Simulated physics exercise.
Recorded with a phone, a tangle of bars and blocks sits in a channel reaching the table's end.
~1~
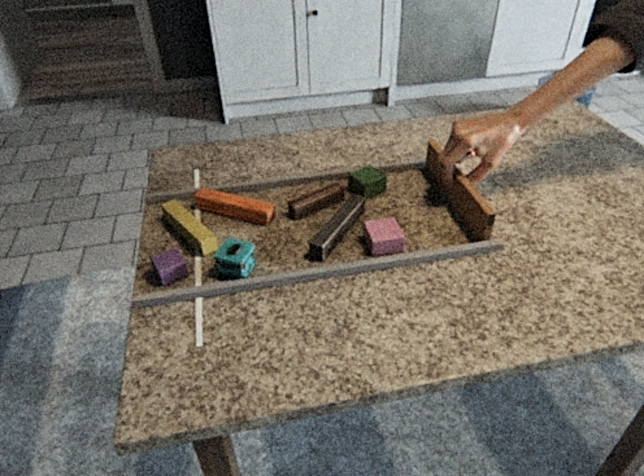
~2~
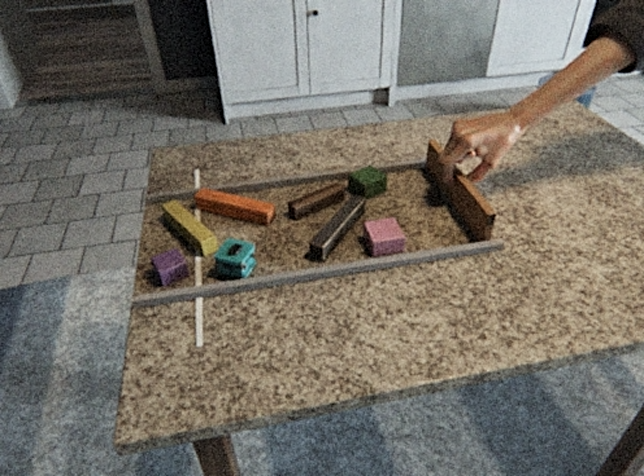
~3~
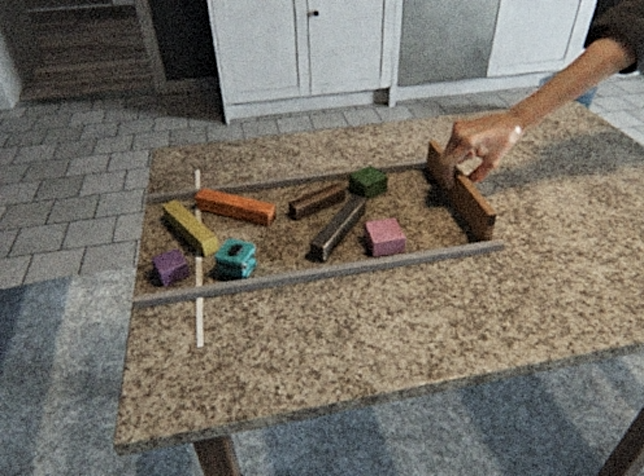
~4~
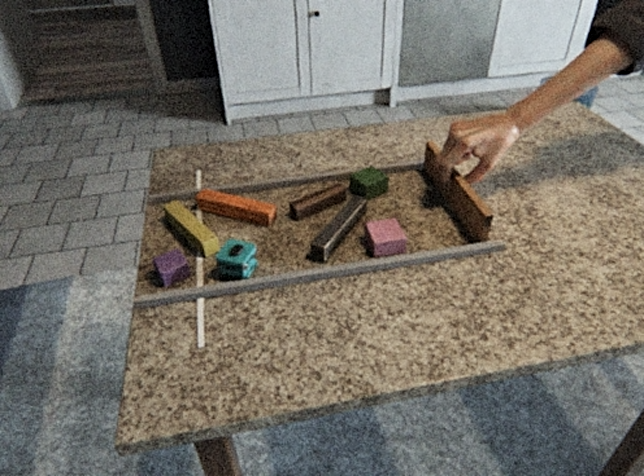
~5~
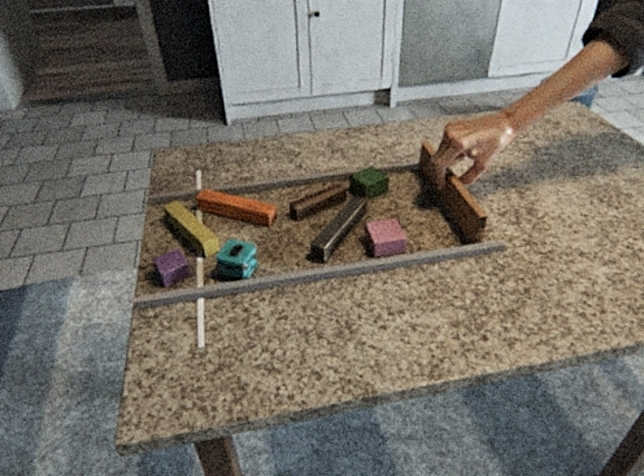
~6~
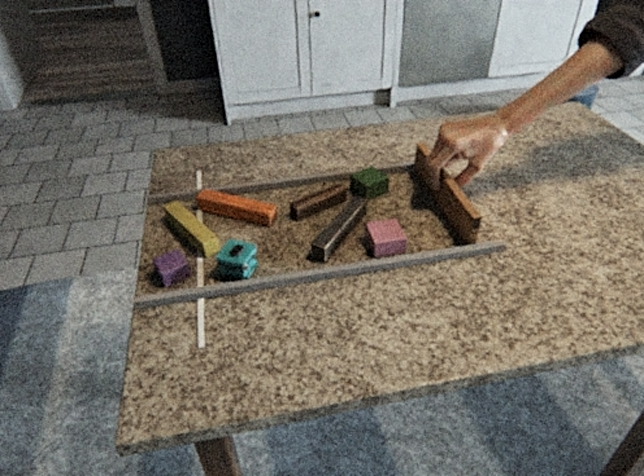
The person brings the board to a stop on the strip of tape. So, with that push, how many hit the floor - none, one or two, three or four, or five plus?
I'd say three or four.
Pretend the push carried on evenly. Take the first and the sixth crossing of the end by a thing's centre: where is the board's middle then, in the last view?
I'd put the first at about (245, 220) and the next at about (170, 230).
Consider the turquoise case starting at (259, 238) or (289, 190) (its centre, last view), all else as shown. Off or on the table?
For the turquoise case: Gone and then still there.
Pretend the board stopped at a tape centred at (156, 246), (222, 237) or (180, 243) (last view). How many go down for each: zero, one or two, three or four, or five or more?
In order of the places: 5 or more; one or two; 3 or 4.
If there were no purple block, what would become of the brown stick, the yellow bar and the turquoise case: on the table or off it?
I'd say the brown stick stays where it is, the yellow bar ends up down, and the turquoise case ends up down.
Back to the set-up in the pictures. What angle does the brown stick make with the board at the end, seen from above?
The angle is some 35°.
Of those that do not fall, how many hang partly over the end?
2 in all.
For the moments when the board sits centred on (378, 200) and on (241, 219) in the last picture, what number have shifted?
I get 3 at the one place and 8 at the other.
A little later, none off yet; purple block at rest near (172, 267); yellow bar at rest near (191, 228); turquoise case at rest near (238, 260).
Next, none off yet; purple block at rest near (170, 267); yellow bar at rest near (191, 228); turquoise case shifted about its own width near (206, 261).
When it is over, the number that fall off is three or four; down, turquoise case, yellow bar and purple block.
